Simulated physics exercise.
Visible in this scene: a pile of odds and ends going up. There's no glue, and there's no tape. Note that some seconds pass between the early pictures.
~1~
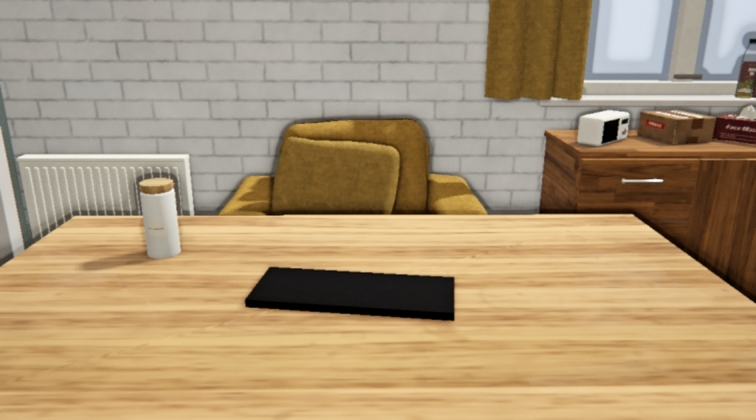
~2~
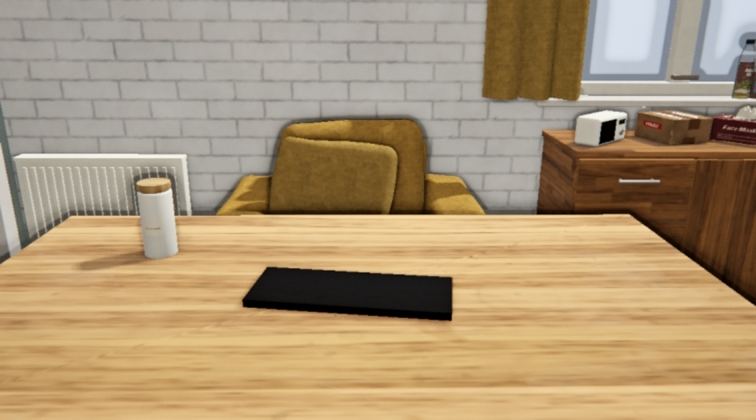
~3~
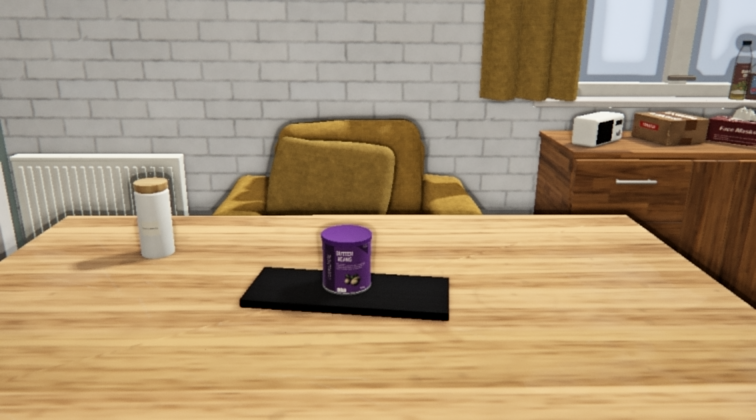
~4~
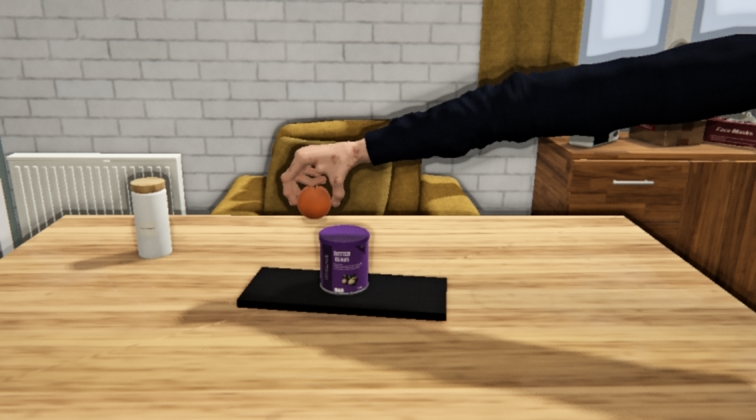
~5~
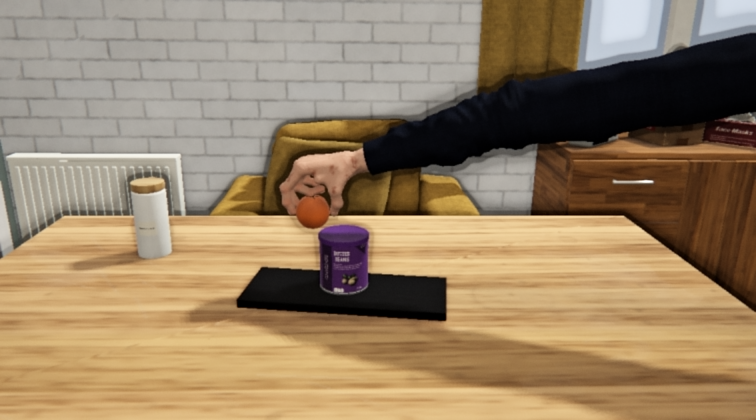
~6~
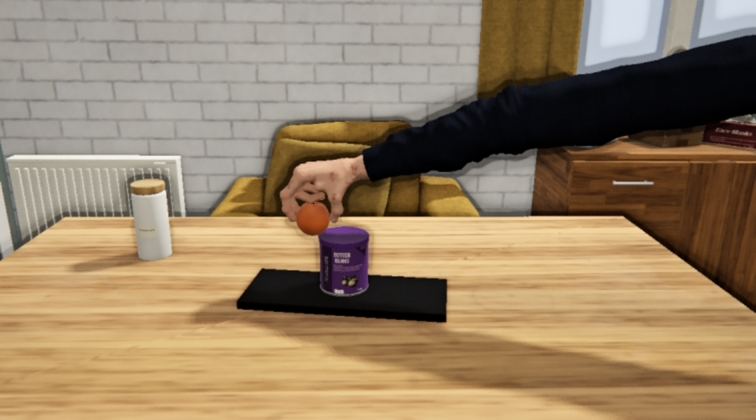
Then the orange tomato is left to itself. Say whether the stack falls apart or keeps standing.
Something drops.
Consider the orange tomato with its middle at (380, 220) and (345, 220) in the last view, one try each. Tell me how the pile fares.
On the first go it collapses, and on the second it remains standing.
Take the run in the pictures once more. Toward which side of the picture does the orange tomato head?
That would be the viewer's left.
Then, 0.40 s after the last picture, orange tomato now fallen.
Then, 0.50 s after the last picture, things are still on the move.
At rest, fallen, orange tomato; the other 3 in place. Seen from the same camera at the end, orange tomato near (278, 271). The pile comes apart.
